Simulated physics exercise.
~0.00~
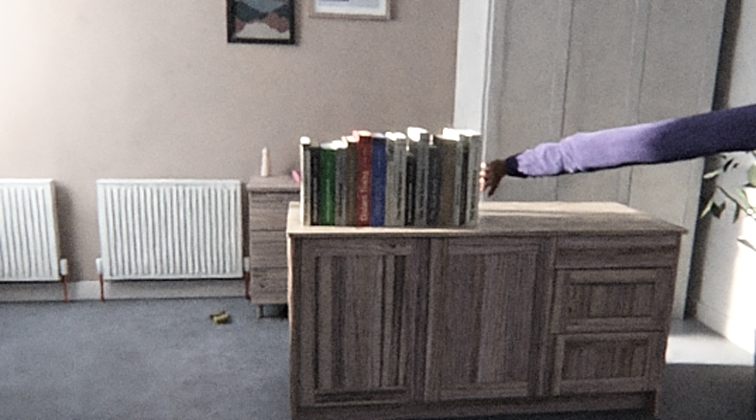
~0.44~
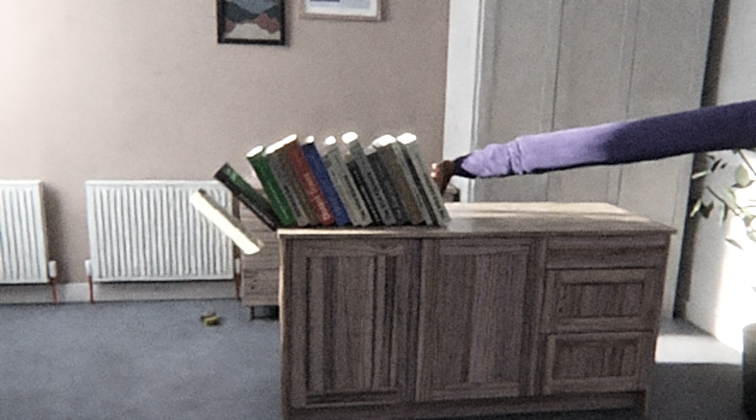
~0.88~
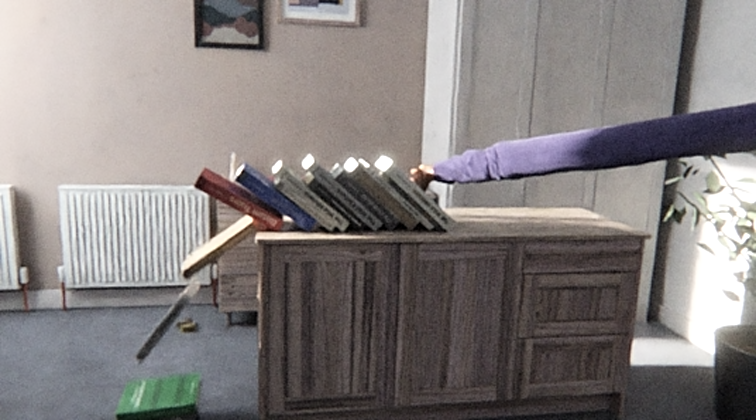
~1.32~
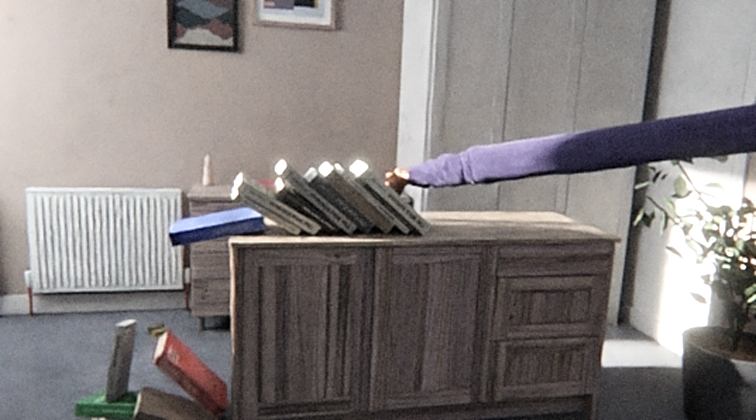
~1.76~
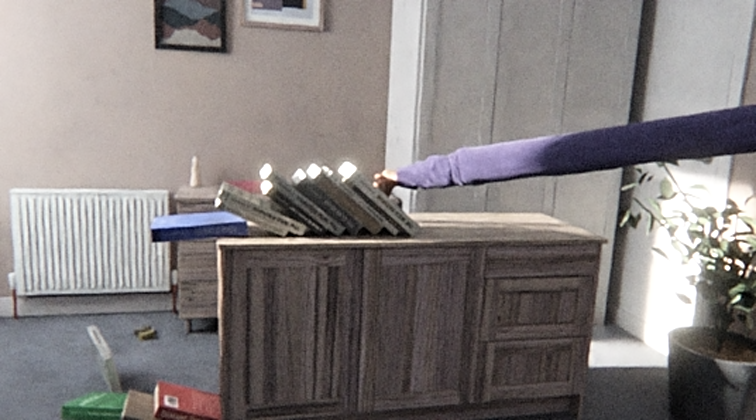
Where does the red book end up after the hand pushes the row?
It goes over the left end of the sideboard and ends up on the floor, among the other fallen books.
At first a row of books stands upright near the left end of a wooden sideboard, with a purple-sleeved arm reaching in from the right to touch the last one. The hand pushes left, and the whole row tilts over as a pale book tips off the edge. The lean deepens, and the green book drops to the floor while others tumble after it. The red book slides off next and lands in the pile below. At the end, the blue book lies flat, jutting past the edge, while the remaining books lean behind it against the still hand.
